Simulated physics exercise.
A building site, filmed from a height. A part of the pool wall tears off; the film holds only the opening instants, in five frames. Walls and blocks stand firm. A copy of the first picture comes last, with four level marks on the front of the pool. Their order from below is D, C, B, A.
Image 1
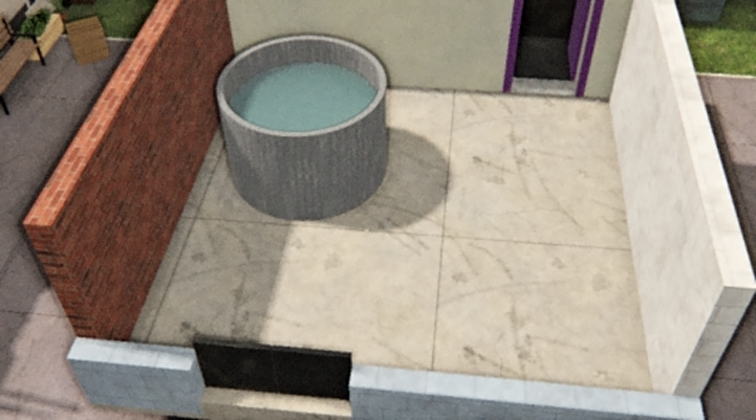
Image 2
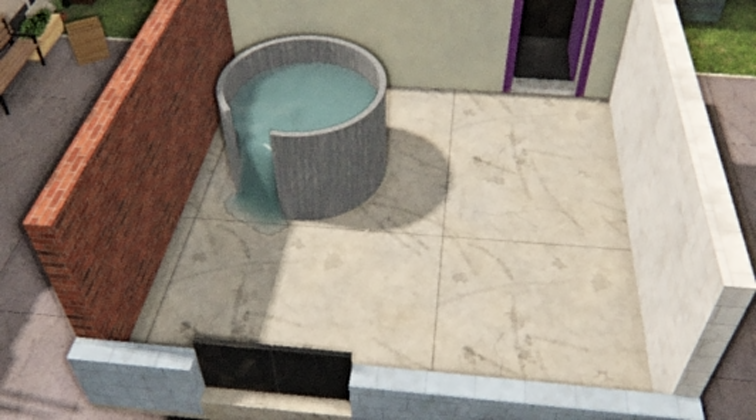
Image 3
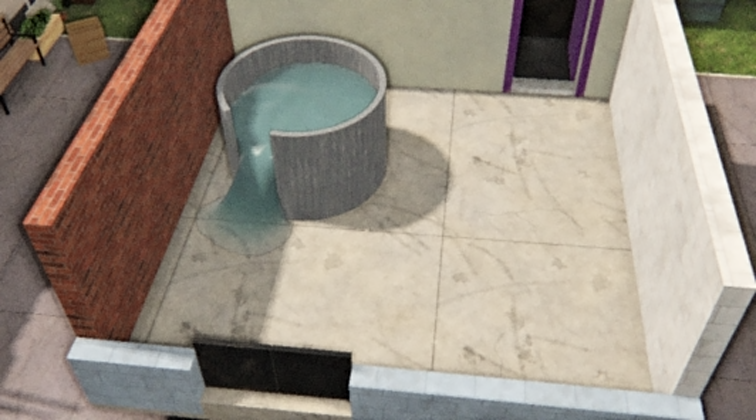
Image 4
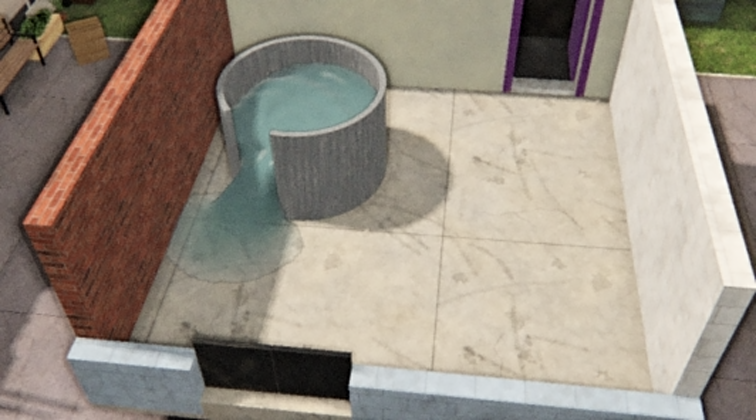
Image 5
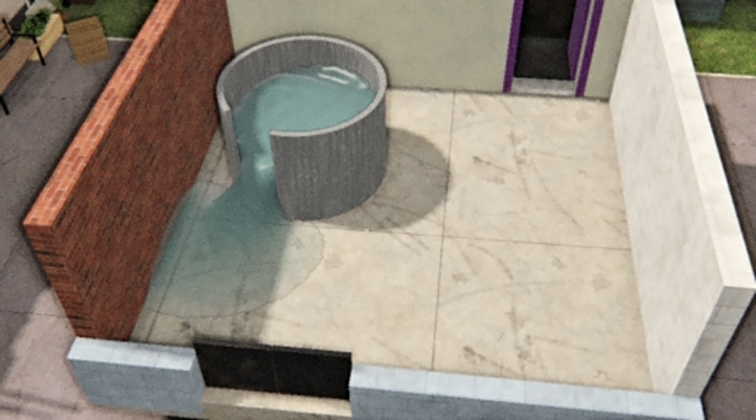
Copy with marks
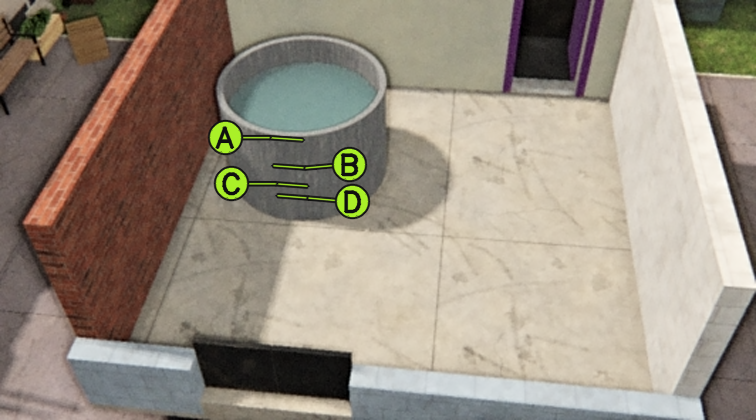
A walled yard with a pale, cracked stone floor is seen from a height, with a red brick wall on the left, a white wall on the right and a low pale-blue wall in front. A round grey pool of blue-green water stands at the back left, with a purple-framed doorway further right. A gap opens in the pool's front left side, and water pours out, spreading forward and leftward across the floor.
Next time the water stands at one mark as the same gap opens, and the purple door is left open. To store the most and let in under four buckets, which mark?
C is the one.
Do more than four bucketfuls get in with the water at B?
Yes, that goes wrong.
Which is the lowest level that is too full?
Level B.
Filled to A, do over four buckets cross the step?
Yes.
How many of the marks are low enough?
Two of the four.
On the marked copy, A at (286, 138); B at (289, 166); C at (291, 185); D at (293, 196); from the bottom up D, C, B, A.
For level A, dozens of bucketfuls pour in.
For level B, about 9 bucketfuls get in.
For level C, a splash gets over, under a bucket.
For level D, nothing gets over.
